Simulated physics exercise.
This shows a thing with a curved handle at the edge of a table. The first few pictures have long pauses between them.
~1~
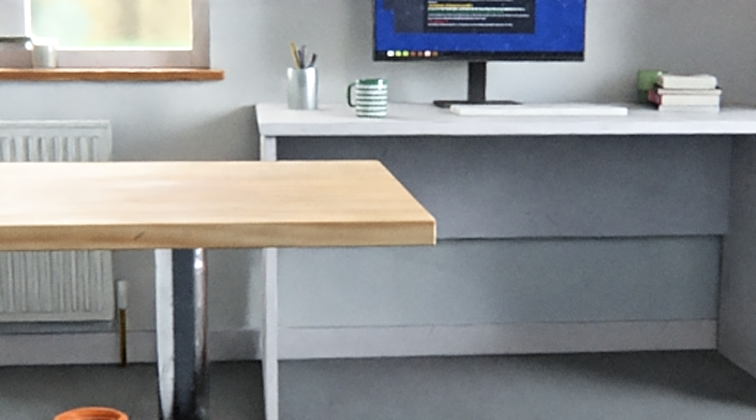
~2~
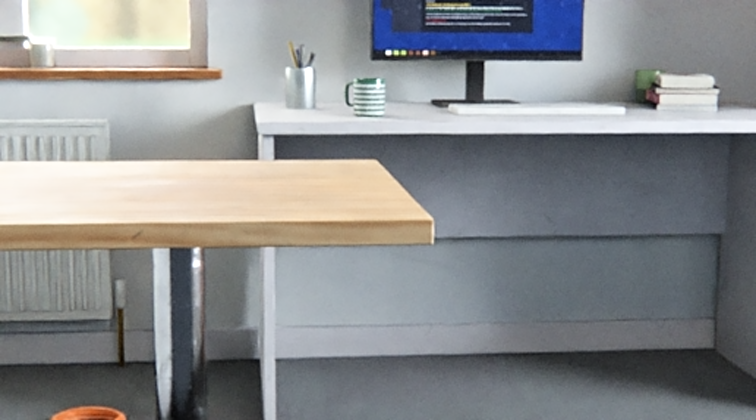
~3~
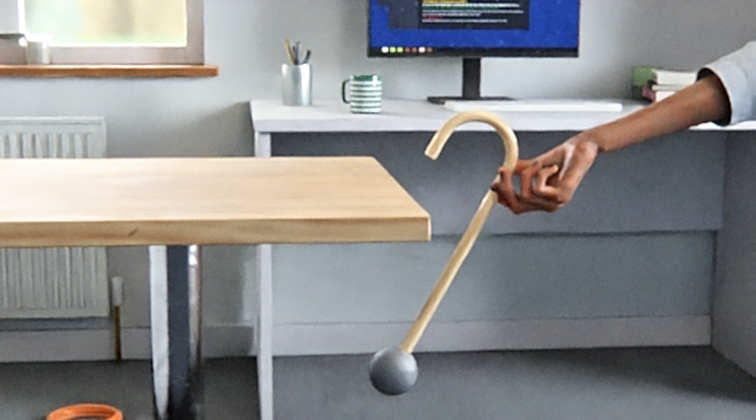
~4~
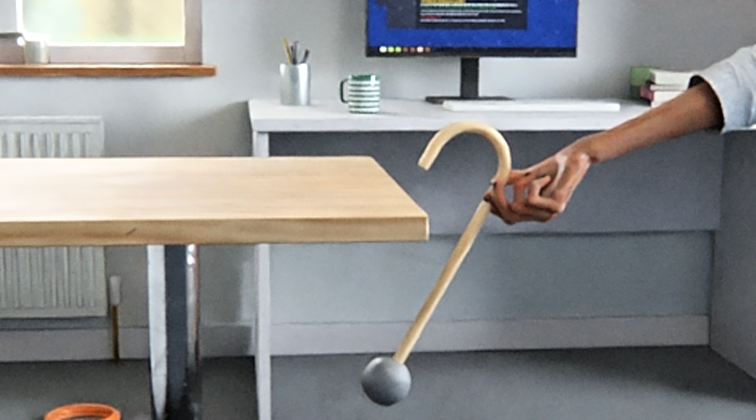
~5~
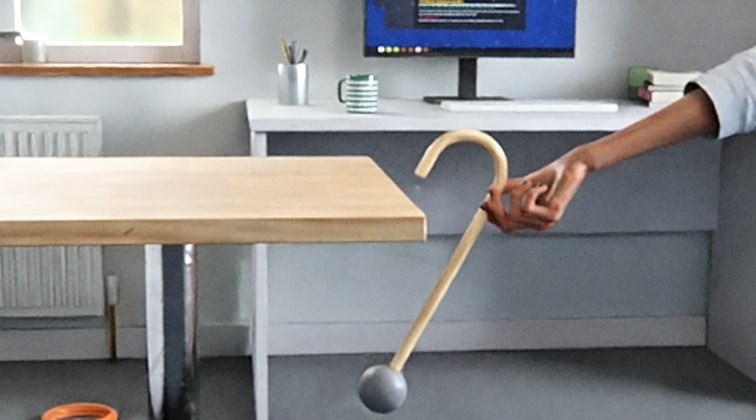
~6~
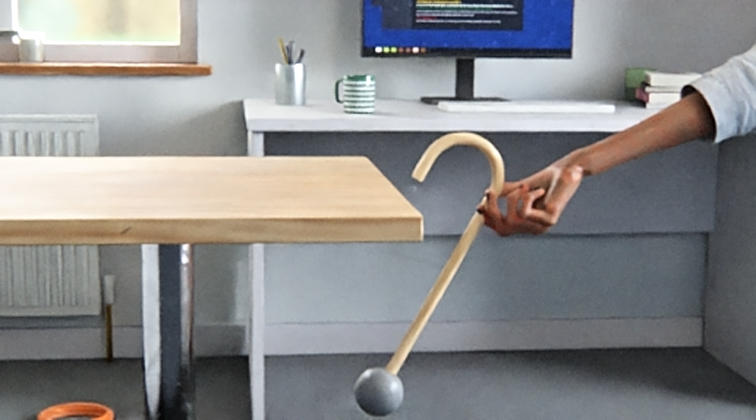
In a room with a desk, a monitor and a striped mug, a wooden table stands alone at first. A hand then appears from the right, holding a hook-handled wooden stick with a grey ball at its lower end beside the table's edge, and shifts it slightly down and left.
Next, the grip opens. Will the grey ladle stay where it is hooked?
No, I expect it will come down.
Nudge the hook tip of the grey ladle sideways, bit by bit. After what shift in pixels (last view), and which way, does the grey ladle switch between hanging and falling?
About 28 pixels to the left.
Then, 0.28 s on from there, grey ladle on its way down.
In the end, the grey ladle drops past the edge.
